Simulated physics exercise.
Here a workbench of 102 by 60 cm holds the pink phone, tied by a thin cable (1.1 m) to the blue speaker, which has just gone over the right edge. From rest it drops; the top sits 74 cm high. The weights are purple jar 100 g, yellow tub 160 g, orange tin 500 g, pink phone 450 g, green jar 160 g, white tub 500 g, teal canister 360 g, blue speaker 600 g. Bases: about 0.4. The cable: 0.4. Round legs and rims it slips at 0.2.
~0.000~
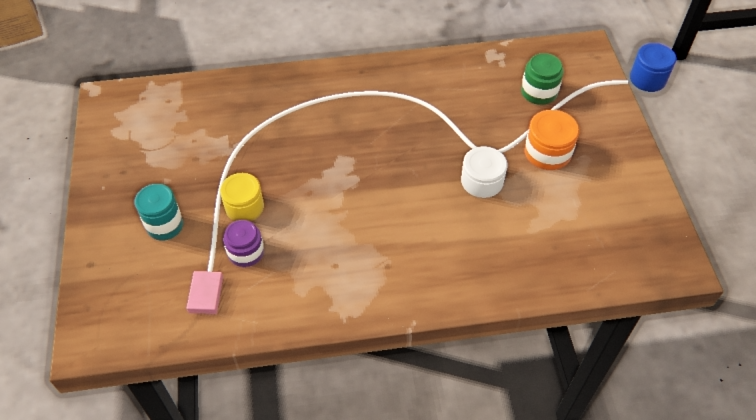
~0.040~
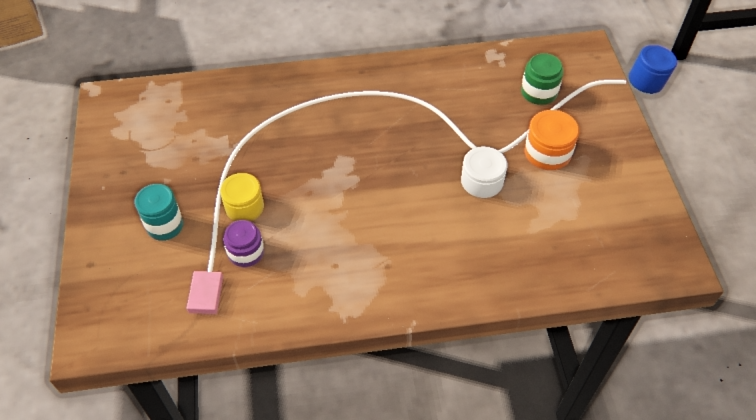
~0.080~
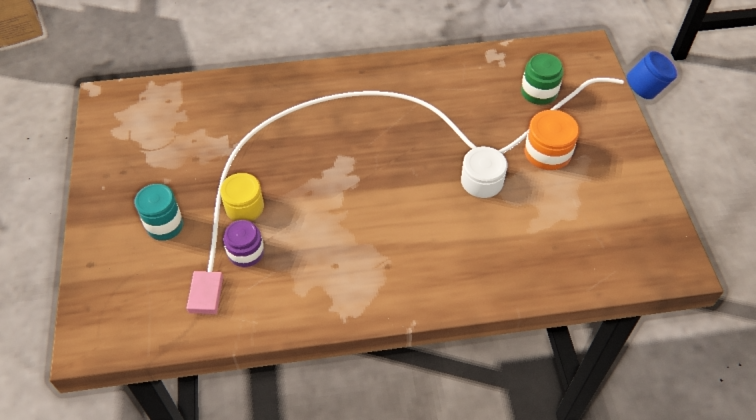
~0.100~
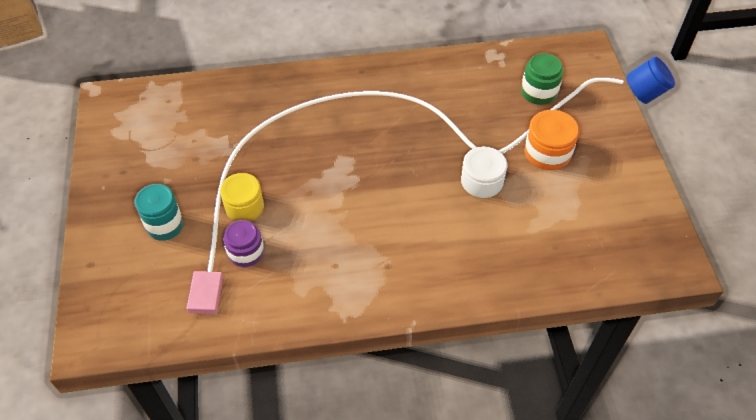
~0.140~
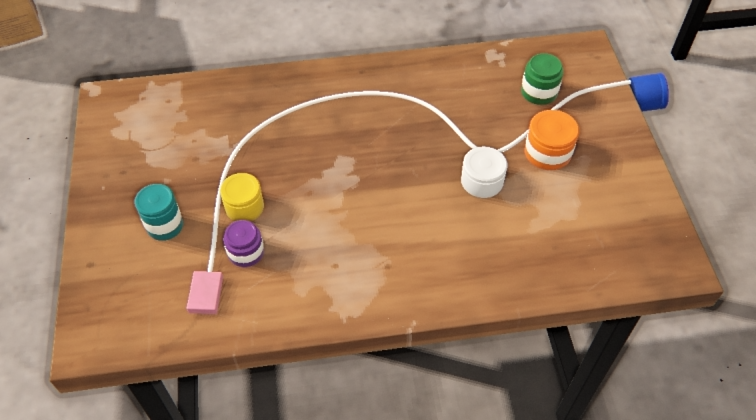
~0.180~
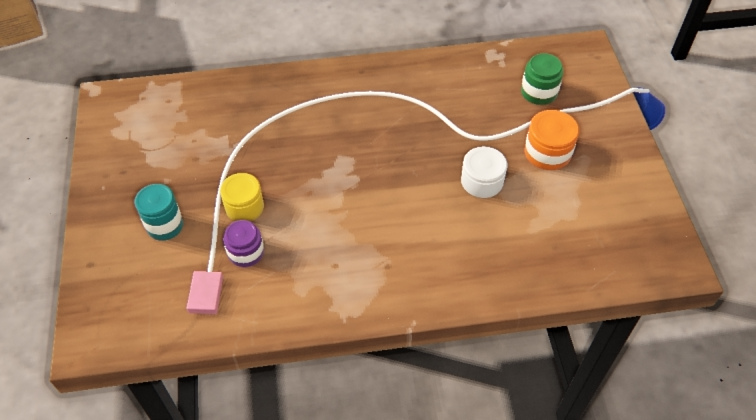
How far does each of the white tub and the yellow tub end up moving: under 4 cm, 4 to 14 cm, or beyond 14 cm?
As I see it, the white tub will get repositioned almost not at all. The yellow tub will get repositioned a great deal.
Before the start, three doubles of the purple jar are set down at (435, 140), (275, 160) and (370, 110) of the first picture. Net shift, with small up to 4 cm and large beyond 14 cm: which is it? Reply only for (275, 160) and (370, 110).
I'd call it a long shift for the first one and a long shift for the second one.
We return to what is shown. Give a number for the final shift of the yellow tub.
No figure to give - the yellow tub goes over the edge.
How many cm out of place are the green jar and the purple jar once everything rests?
The green jar ends up 0 cm from where it began, and the purple jar 15 cm.
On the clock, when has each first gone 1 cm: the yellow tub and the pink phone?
On the clock, yellow tub 0.30 s and pink phone 0.36 s.
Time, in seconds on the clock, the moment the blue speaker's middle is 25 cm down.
0.30 s.
By 0.4 s, the cable's tail end at (244, 253); yellow tub 20 cm off its start, purple jar 7 cm off its start, pink phone 5 cm off its start.
By 0.7 s, the cable's tail end at (295, 223); yellow tub 39 cm off its start, purple jar 16 cm off its start, pink phone 15 cm off its start.
By 0.9 s, the cable's tail end at (352, 200); yellow tub over the edge, pink phone 25 cm off its start at (331, 203), purple jar 16 cm off its start at (315, 296).
By 1.2 s, the cable's tail end at (386, 188); yellow tub over the edge, pink phone 31 cm off its start, purple jar 16 cm off its start.
By 2.4 s, the cable's tail end at (386, 188); yellow tub over the edge, white tub 0 cm off its start at (486, 163), pink phone 31 cm off its start at (367, 190), purple jar 16 cm off its start at (315, 296).
